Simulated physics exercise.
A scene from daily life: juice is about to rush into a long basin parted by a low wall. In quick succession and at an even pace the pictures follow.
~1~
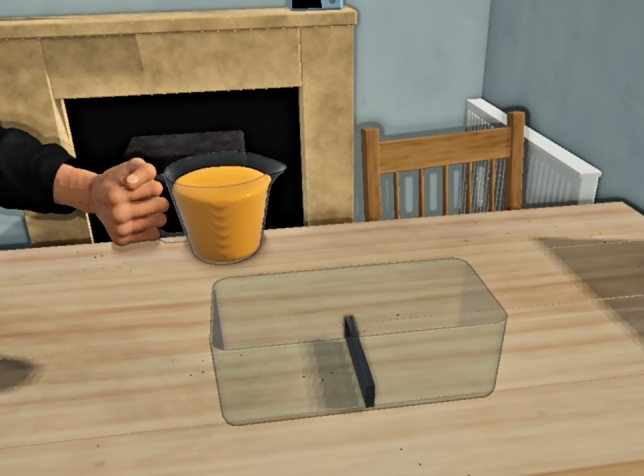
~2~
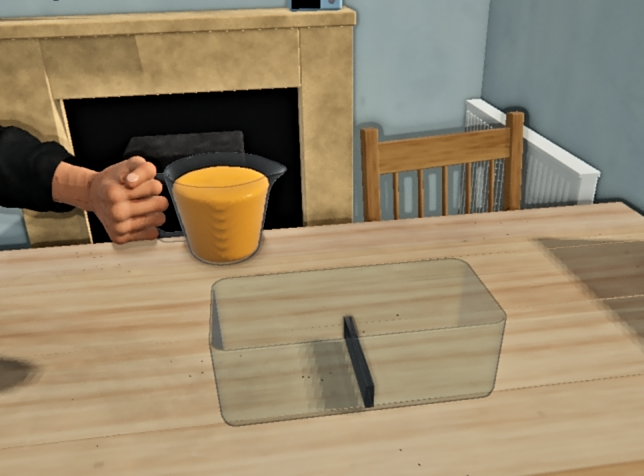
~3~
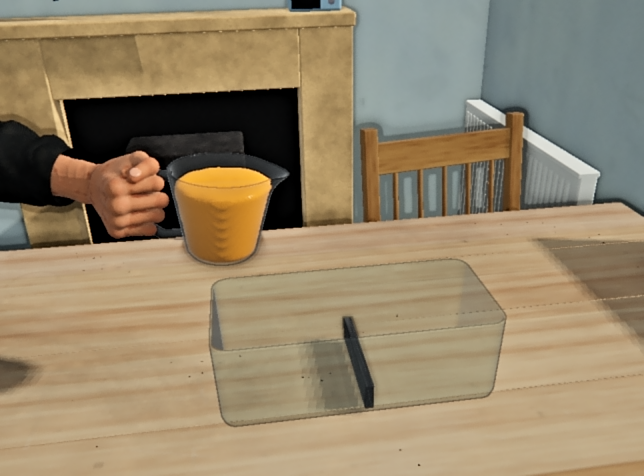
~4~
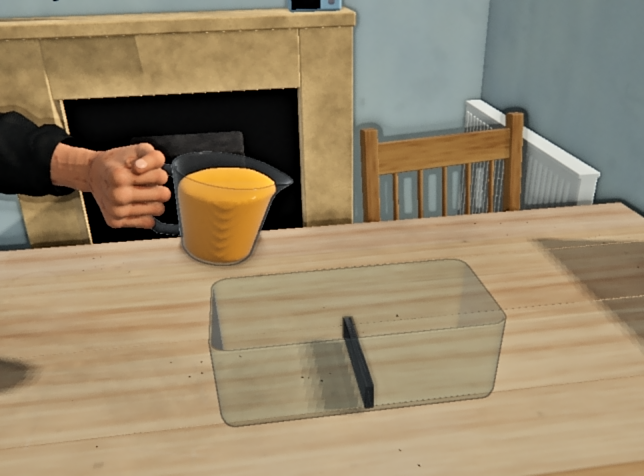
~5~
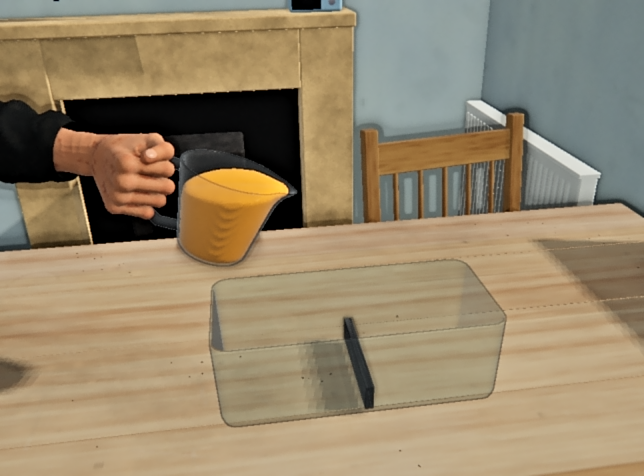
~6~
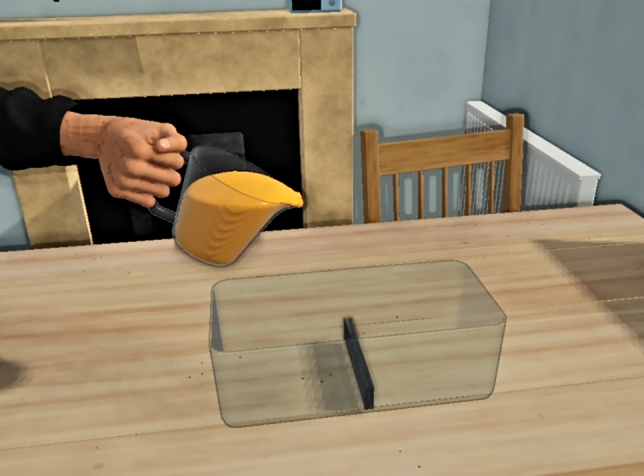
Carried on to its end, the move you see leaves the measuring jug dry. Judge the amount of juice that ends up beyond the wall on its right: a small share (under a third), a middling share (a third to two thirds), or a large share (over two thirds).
A small share.
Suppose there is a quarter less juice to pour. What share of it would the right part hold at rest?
Roughly 10 in a hundred.
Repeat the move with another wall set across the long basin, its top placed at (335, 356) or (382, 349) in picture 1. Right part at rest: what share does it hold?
Around 55 percent in try one and around 10 percent in try two.
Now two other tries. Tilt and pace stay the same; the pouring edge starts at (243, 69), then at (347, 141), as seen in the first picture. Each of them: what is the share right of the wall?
The first gives 10 %, the second 90 %.
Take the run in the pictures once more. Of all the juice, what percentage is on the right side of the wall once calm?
About 15 per cent.
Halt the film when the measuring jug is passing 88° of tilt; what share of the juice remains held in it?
It still holds around 45 per cent there.
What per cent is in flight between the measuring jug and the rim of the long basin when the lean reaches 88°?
It comes to around 25 per cent.
A moment on, the measuring jug is tipped on its side and 43 per cent is still to pour, 24 is left of the wall and 6 right of it.
Next, the measuring jug is tipped right over and 5 per cent is still to pour, 77 is left of the wall and 9 right of it.
Then the measuring jug is tipped right over and 0 per cent is still to pour, 83 is left of the wall and 14 right of it.
Later the measuring jug is tipped right over and 0 per cent is still to pour, 82 is left of the wall and 15 right of it.
Finally, 82 per cent lies left of the wall, 14 right of it and 3 outside.
